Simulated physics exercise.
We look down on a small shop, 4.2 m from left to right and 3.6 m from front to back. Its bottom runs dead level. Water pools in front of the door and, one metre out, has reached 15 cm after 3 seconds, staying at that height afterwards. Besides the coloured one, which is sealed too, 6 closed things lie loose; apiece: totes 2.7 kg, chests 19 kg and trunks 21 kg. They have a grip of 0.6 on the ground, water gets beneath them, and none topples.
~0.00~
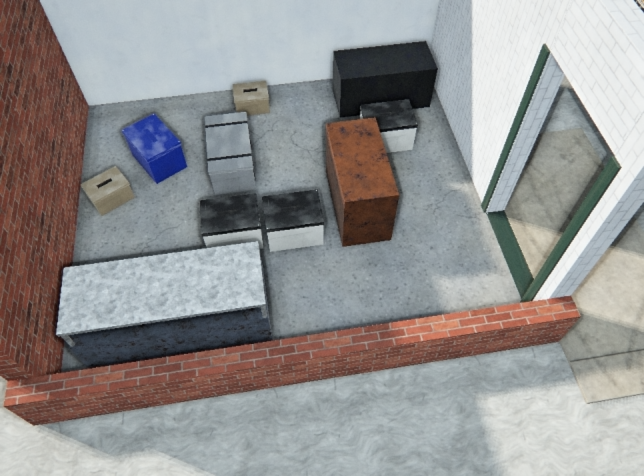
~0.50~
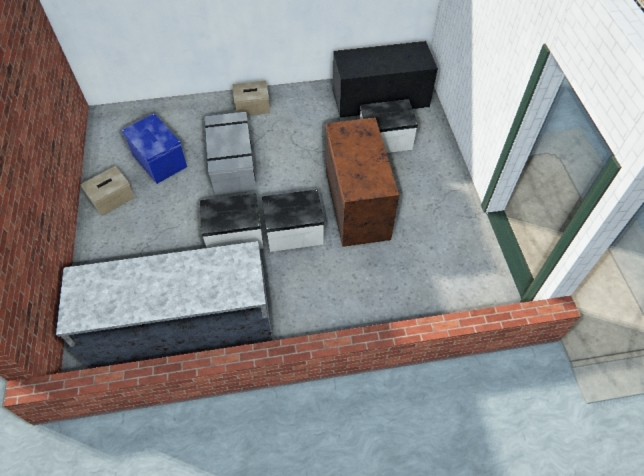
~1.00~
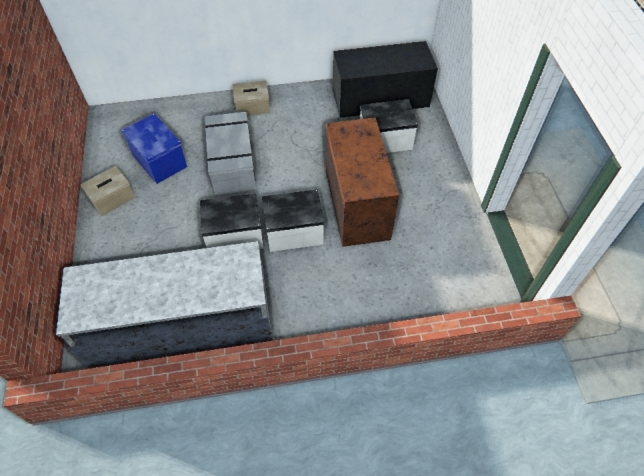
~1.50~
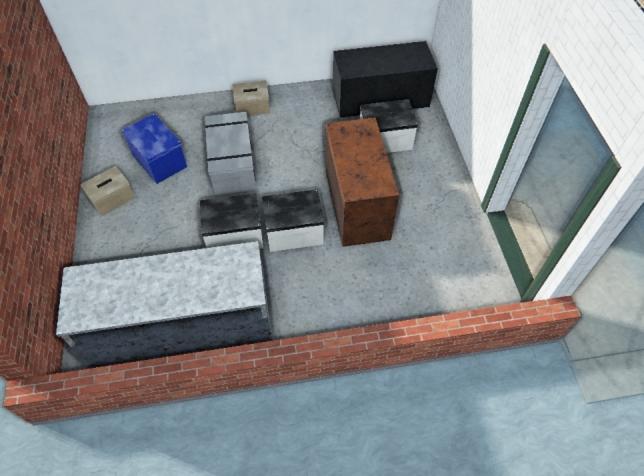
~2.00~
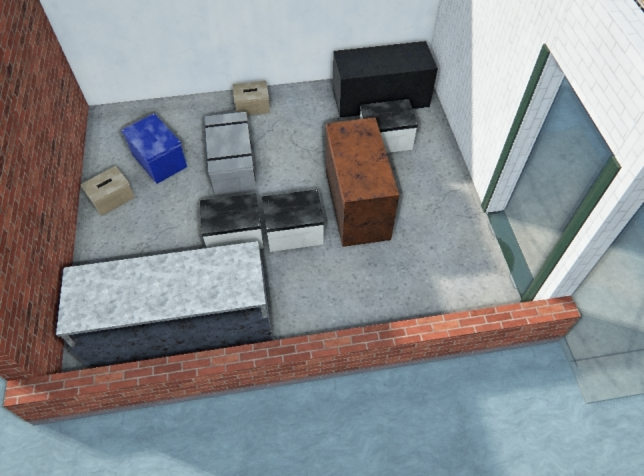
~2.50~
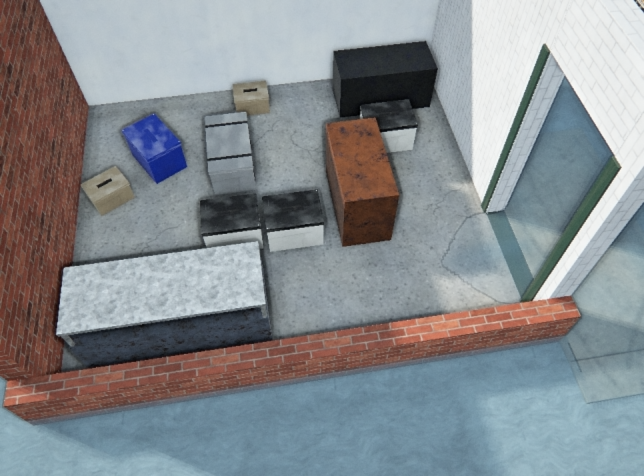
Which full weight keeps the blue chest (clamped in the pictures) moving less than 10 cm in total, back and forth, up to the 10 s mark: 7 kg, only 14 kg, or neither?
7 kg already does it.
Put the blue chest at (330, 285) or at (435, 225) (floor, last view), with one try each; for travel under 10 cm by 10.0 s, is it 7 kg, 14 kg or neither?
For the first spot both come up short, for the second both come up short.
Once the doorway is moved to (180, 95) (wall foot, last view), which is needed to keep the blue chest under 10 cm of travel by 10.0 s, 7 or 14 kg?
Under that change no listed mass suffices.
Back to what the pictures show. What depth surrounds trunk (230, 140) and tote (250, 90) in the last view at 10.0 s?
3 and 2 cm.
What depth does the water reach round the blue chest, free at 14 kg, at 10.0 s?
About 3 cm.
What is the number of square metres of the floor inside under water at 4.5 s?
4.0 m2.
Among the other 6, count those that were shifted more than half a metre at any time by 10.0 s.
Answer: 1.
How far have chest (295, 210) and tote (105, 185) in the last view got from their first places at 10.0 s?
In turn: 40 cm, 80 cm.
After 3.5 s the blue chest would be 0 cm from its start with 7 kg and 0 cm from its start with 14 kg; 0 cm of water round it then.
After 4.5 s the blue chest would be 0 cm from its start with 7 kg and 0 cm from its start with 14 kg; 0 cm of water round it then.
After 7.0 s the blue chest would be 0 cm from its start with 7 kg and 0 cm from its start with 14 kg; 0 cm of water round it then.
After 10.0 s the blue chest would be 2 cm from its start with 7 kg and 0 cm from its start with 14 kg; 3 cm of water round it then.
